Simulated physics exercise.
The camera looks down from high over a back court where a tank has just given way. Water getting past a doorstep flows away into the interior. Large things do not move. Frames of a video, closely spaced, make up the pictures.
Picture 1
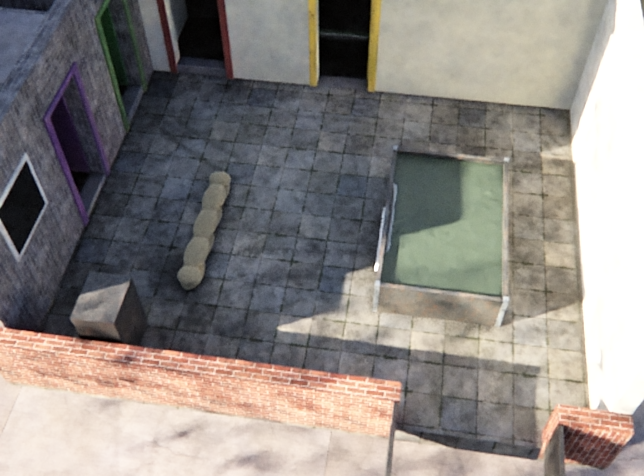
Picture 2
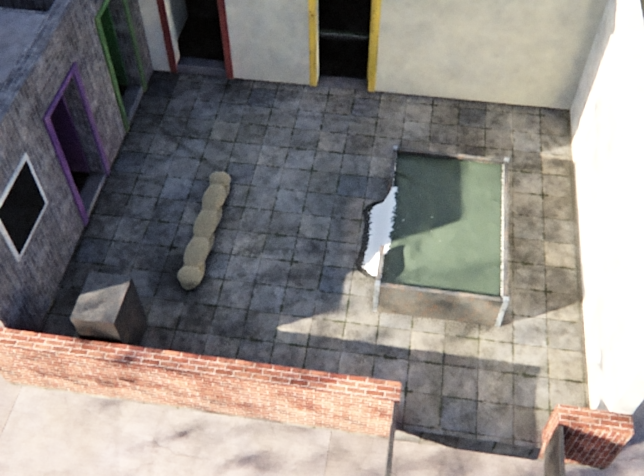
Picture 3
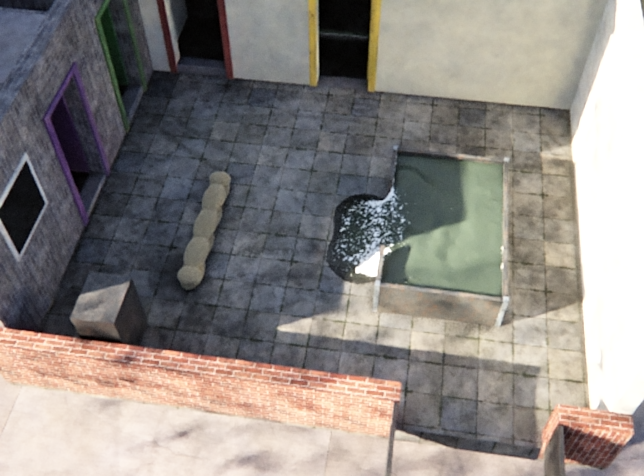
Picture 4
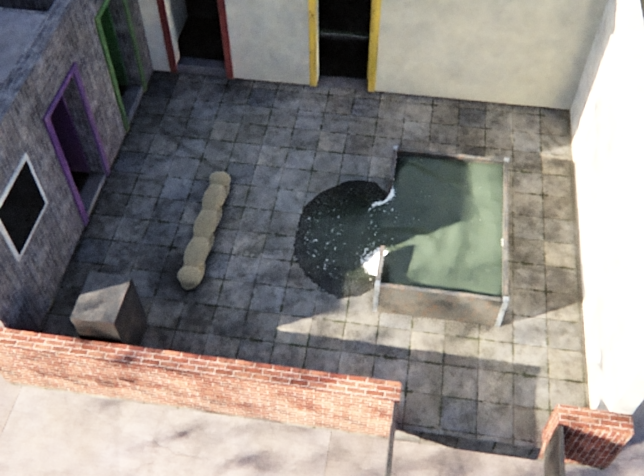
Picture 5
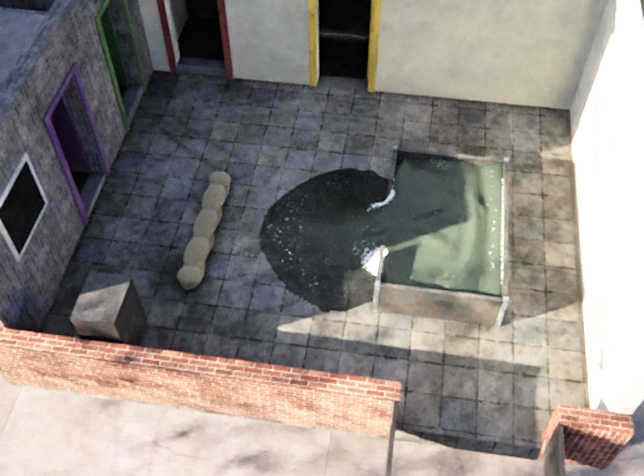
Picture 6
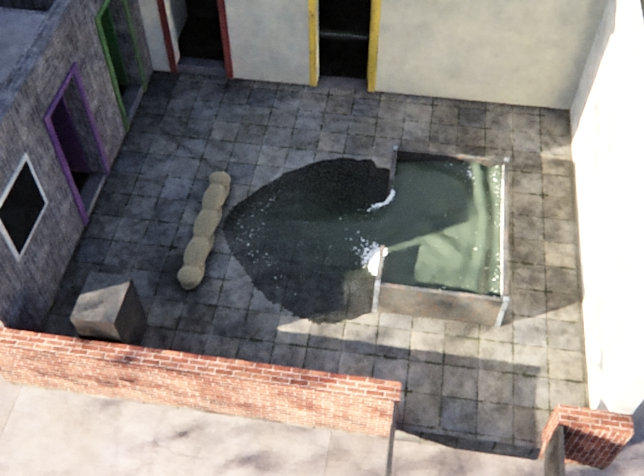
Water bursts from the left side of a rectangular tank in a paved back court, foaming at the gap, then spreads leftward across the paving in a widening dark pool that reaches a row of rounded, pale sacks.
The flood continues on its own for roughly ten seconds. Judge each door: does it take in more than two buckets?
My call: The green door keeps it to two or fewer, the purple door keeps it to two or fewer, the yellow door keeps it to two or fewer, the red door keeps it to two or fewer.
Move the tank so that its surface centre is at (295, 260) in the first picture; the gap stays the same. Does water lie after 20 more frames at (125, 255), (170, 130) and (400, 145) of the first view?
Check in sequence: Soaked through, soaked through, still parched.
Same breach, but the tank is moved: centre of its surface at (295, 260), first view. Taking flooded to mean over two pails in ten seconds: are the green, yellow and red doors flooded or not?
Log: Green door misses the mark; yellow door breaks the limit; red door misses the mark.
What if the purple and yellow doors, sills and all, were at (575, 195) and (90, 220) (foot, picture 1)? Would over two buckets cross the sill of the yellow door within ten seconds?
Well, the yellow one simply runs past it.
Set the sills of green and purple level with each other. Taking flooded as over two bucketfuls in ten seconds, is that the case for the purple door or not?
The purple door falls short.
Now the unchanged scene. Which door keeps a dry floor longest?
That would be the one in yellow.
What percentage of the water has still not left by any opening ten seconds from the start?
Around 98 parts in a hundred.
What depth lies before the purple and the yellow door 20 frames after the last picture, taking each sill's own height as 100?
Around 40 in a hundred for the first and 0 in a hundred for the second.
A moment on, water covers 20 % of the floor; the green door not reached, the purple door not reached, the yellow door not reached, the red door not reached.
Next, water covers 40 % of the floor; the green door not reached, the purple door not reached, the yellow door not reached, the red door not reached.
Then, water covers 45 % of the floor; the green door wet at the sill, nothing in, the purple door wet at the sill, nothing in, the yellow door not reached, the red door wet at the sill, nothing in.
Later, water covers 70 % of the floor; the green door wet at the sill, nothing in, the purple door wet at the sill, nothing in, the yellow door wet at the sill, nothing in, the red door wet at the sill, nothing in.
In the end, water covers 90 % of the floor; the green door wet at the sill, nothing in, the purple door under two buckets in, the yellow door wet at the sill, nothing in, the red door wet at the sill, nothing in.
